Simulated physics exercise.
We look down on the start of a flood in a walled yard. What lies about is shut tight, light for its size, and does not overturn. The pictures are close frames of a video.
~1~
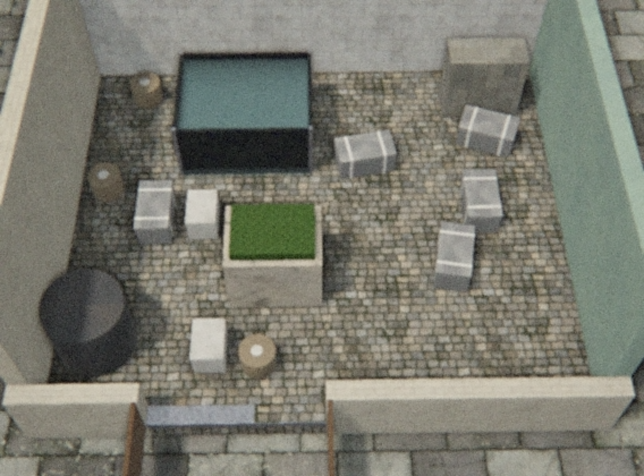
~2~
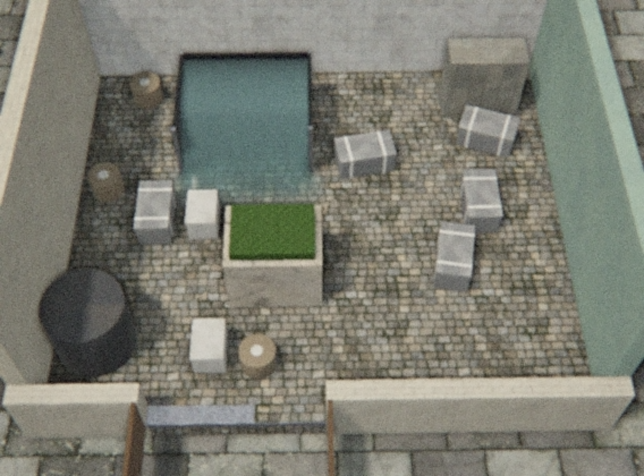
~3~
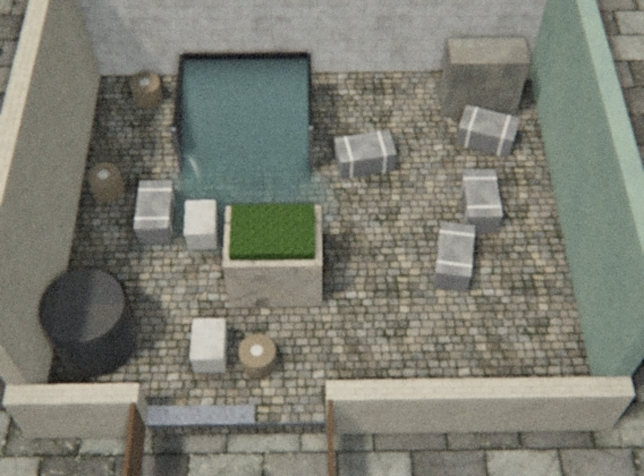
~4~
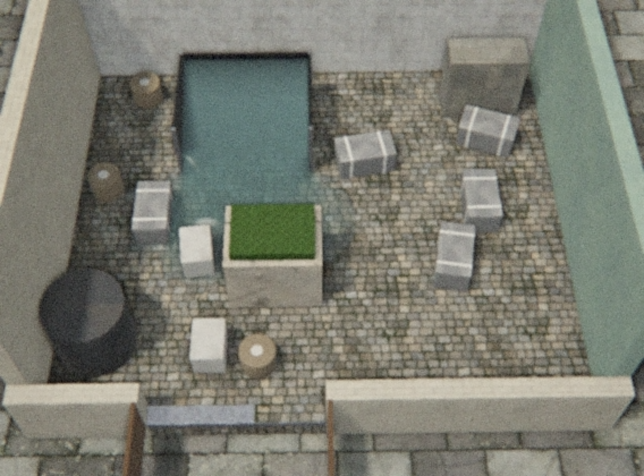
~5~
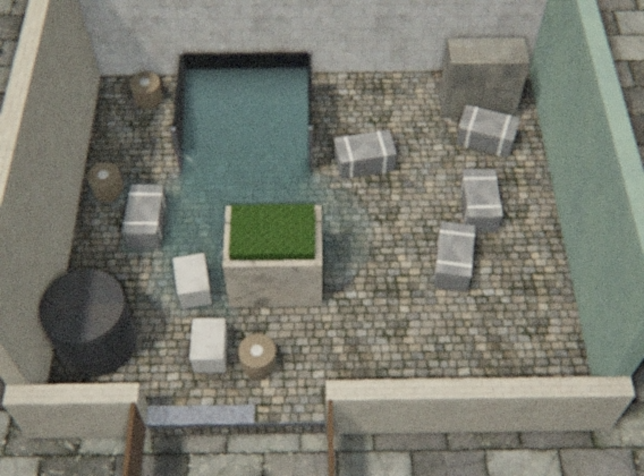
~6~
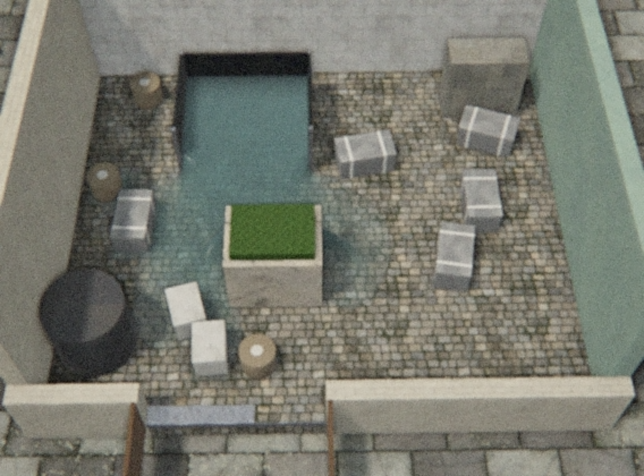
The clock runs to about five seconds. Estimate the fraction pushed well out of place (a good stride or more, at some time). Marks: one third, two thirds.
That comes to at least two thirds.
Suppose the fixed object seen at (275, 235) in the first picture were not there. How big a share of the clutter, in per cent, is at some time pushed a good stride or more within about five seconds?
I make it 50 per cent.
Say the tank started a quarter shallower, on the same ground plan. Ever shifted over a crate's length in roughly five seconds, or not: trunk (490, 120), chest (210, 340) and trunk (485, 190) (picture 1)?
In turn: Never so far, that far or more, that far or more.
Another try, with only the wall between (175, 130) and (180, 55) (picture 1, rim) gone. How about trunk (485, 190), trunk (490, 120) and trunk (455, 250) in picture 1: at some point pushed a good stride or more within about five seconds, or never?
As listed: Under that, never so far, short of that.
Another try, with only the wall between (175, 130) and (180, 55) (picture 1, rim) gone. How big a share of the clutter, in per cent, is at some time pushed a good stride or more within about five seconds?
Some 60 per cent.
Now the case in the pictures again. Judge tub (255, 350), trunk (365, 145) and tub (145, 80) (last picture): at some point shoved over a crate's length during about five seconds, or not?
In turn: Yes, less than that, never so far.
A moment on, 3 of 10 are well off their spots; 1 afloat.
Next, 4 of 10 are well off their spots; 0 afloat.
Later, 6 of 10 are well off their spots; 2 afloat.
In the end, 7 of 10 are well off their spots, and 7 have been at some point; 5 afloat.
